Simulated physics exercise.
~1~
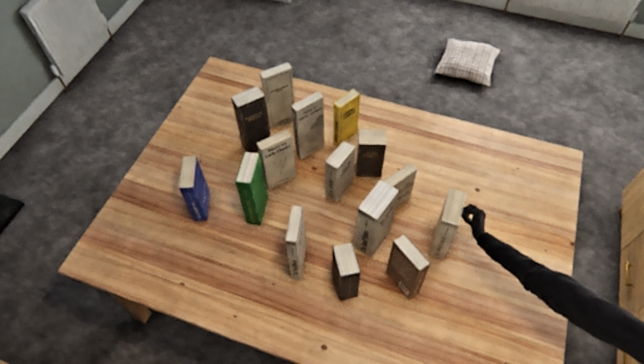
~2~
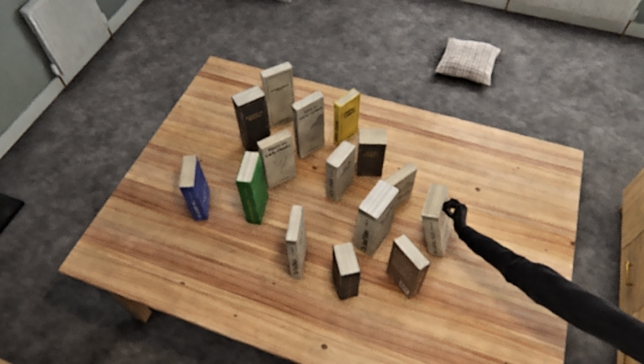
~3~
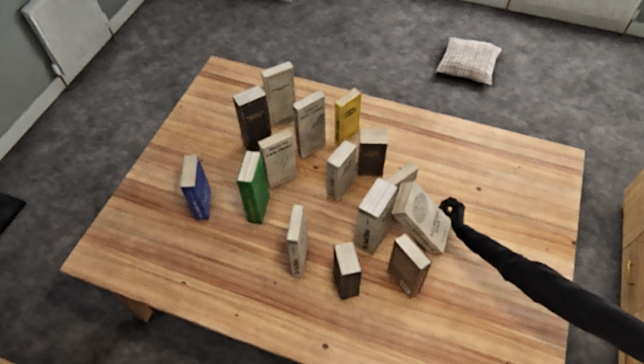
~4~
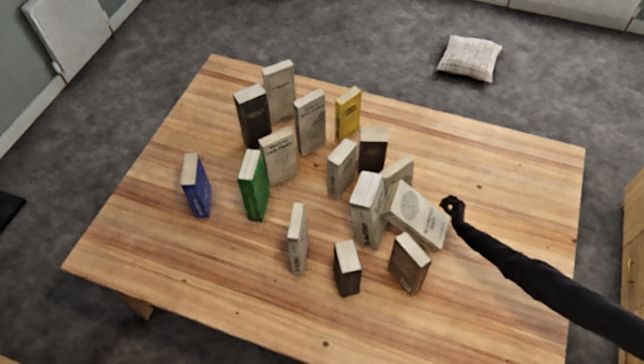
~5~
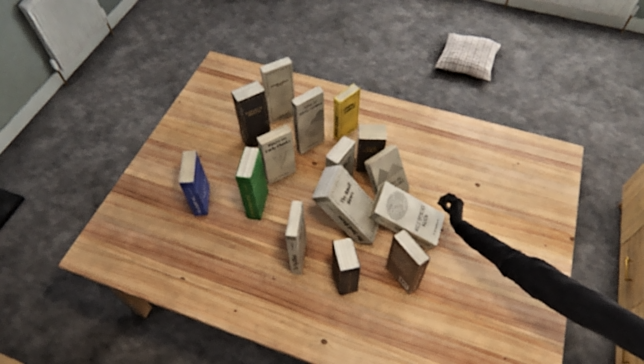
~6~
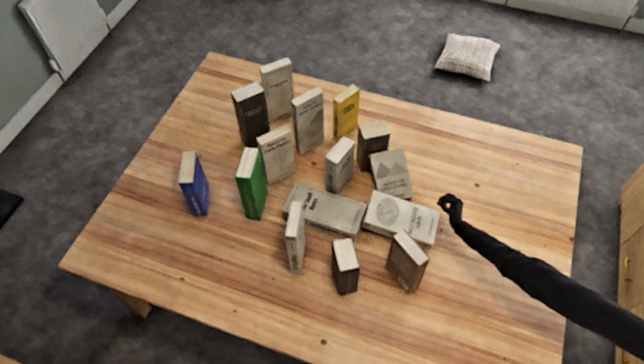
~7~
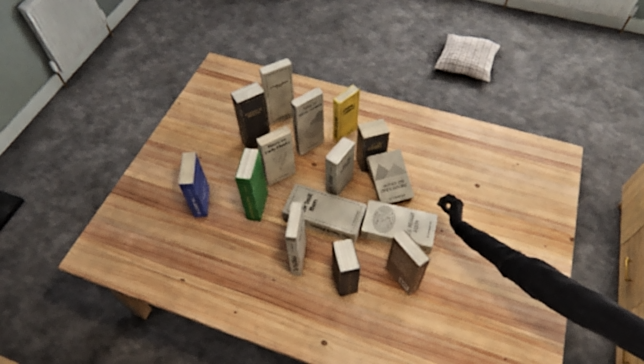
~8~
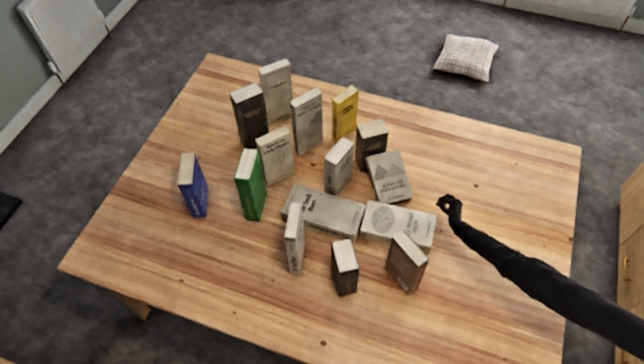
On a wooden table in a grey-carpeted room, a loose crowd of thick books stands upright, most of them pale or dark, with one blue, one green and one yellow. A black arm reaches in from the right and pushes the nearest pale book, tipping it to the left. The arm then holds still as that book leans into its neighbours. A thick pale book topples left and lands flat behind a slim upright one, while another behind tilts back. The first book settles flat too, and the blue, green and yellow books remain standing.
